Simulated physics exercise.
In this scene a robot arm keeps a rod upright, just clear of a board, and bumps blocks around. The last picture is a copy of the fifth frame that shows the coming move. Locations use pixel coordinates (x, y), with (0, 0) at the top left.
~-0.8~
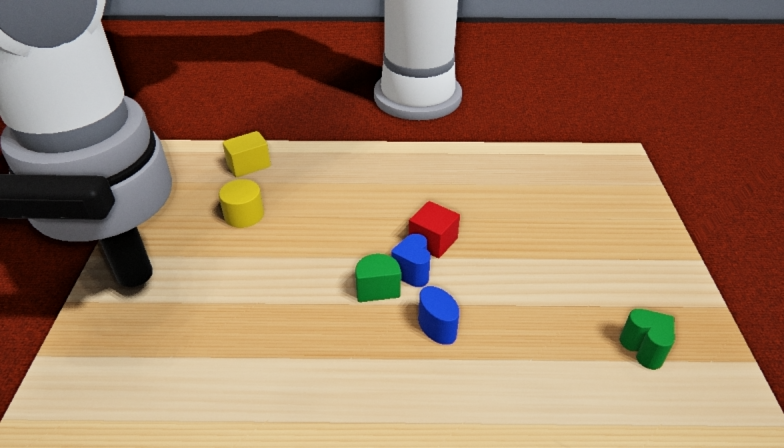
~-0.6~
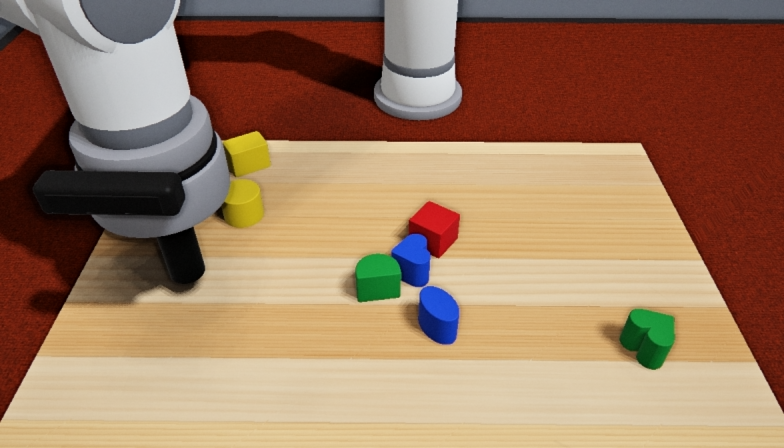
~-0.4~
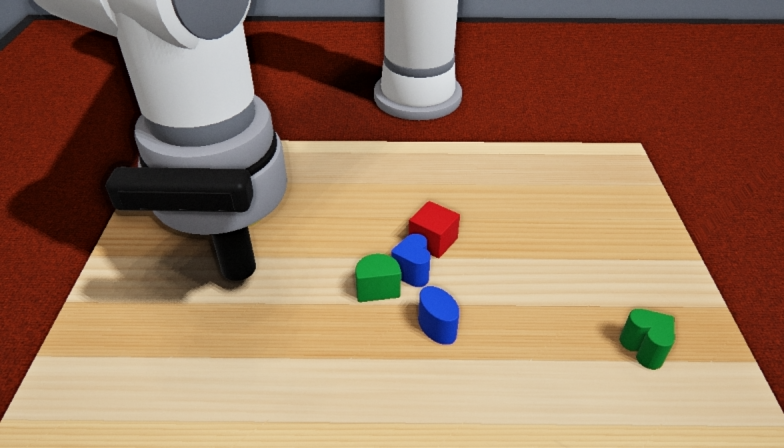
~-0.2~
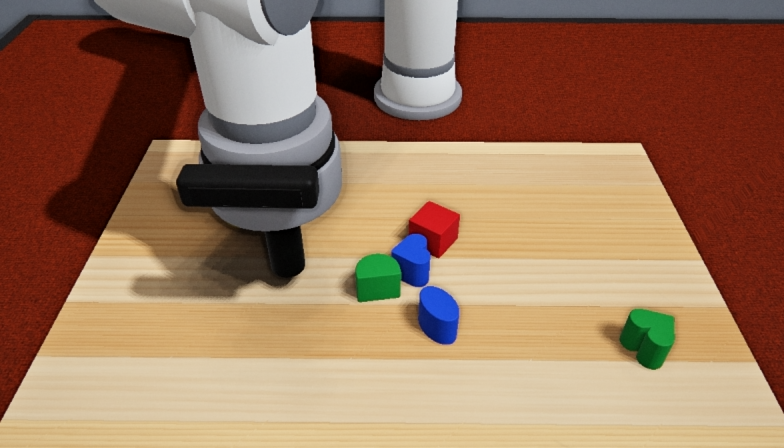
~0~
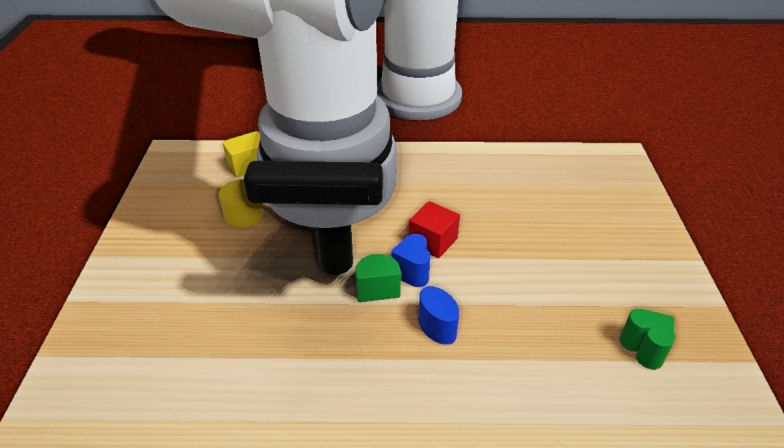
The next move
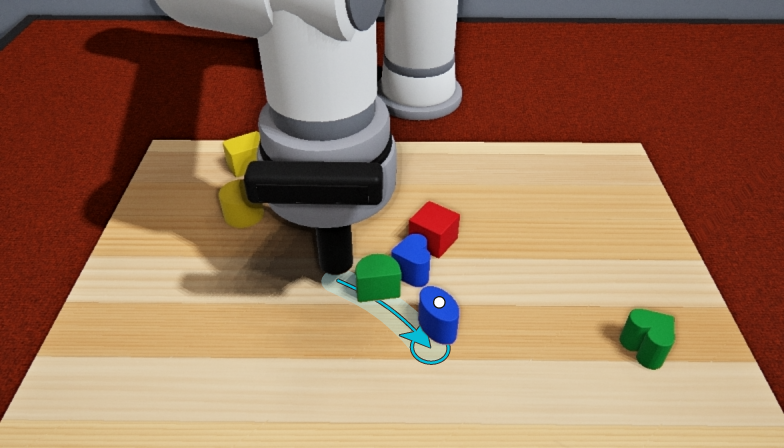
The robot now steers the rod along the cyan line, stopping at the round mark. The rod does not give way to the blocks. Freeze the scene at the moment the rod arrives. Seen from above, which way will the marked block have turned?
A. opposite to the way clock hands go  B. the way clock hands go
My pick is B.
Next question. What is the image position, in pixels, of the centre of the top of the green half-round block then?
Answer: (434, 278).
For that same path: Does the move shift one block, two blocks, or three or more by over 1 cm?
I think two will be displaced.
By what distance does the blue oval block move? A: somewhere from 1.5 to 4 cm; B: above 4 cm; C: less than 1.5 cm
That would be A.
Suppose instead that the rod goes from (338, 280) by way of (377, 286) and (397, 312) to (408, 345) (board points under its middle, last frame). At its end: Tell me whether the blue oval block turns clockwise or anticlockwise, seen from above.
My prediction: CW.
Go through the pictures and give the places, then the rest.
The first picture shows tip of the rod (135, 275), middles of tops, green half-round block (377, 265), blue heart block (413, 249), blue oval block (439, 302).
The second picture shows rod (188, 272), nothing pushed.
The third picture shows rod (239, 269), nothing pushed.
The fourth picture shows rod (289, 266), nothing pushed.
The fifth picture shows rod (337, 263), green half-round block (377, 265), blue heart block (413, 249), blue oval block (439, 302).
The line goes from (338, 280) by way of (388, 307) to (430, 347); the dot is on the blue oval block.
On the path given first. One third of the way, rod (373, 281); green half-round block (410, 275), turned 25° anticlockwise.
Two thirds of the way, rod (404, 303); green half-round block (434, 278), turned 65° anticlockwise; blue oval block (458, 307), turned 40° clockwise.
At the end, rod (431, 330); green half-round block (434, 278), turned 70° anticlockwise; blue heart block unmoved; blue oval block (462, 309), turned 25° clockwise.
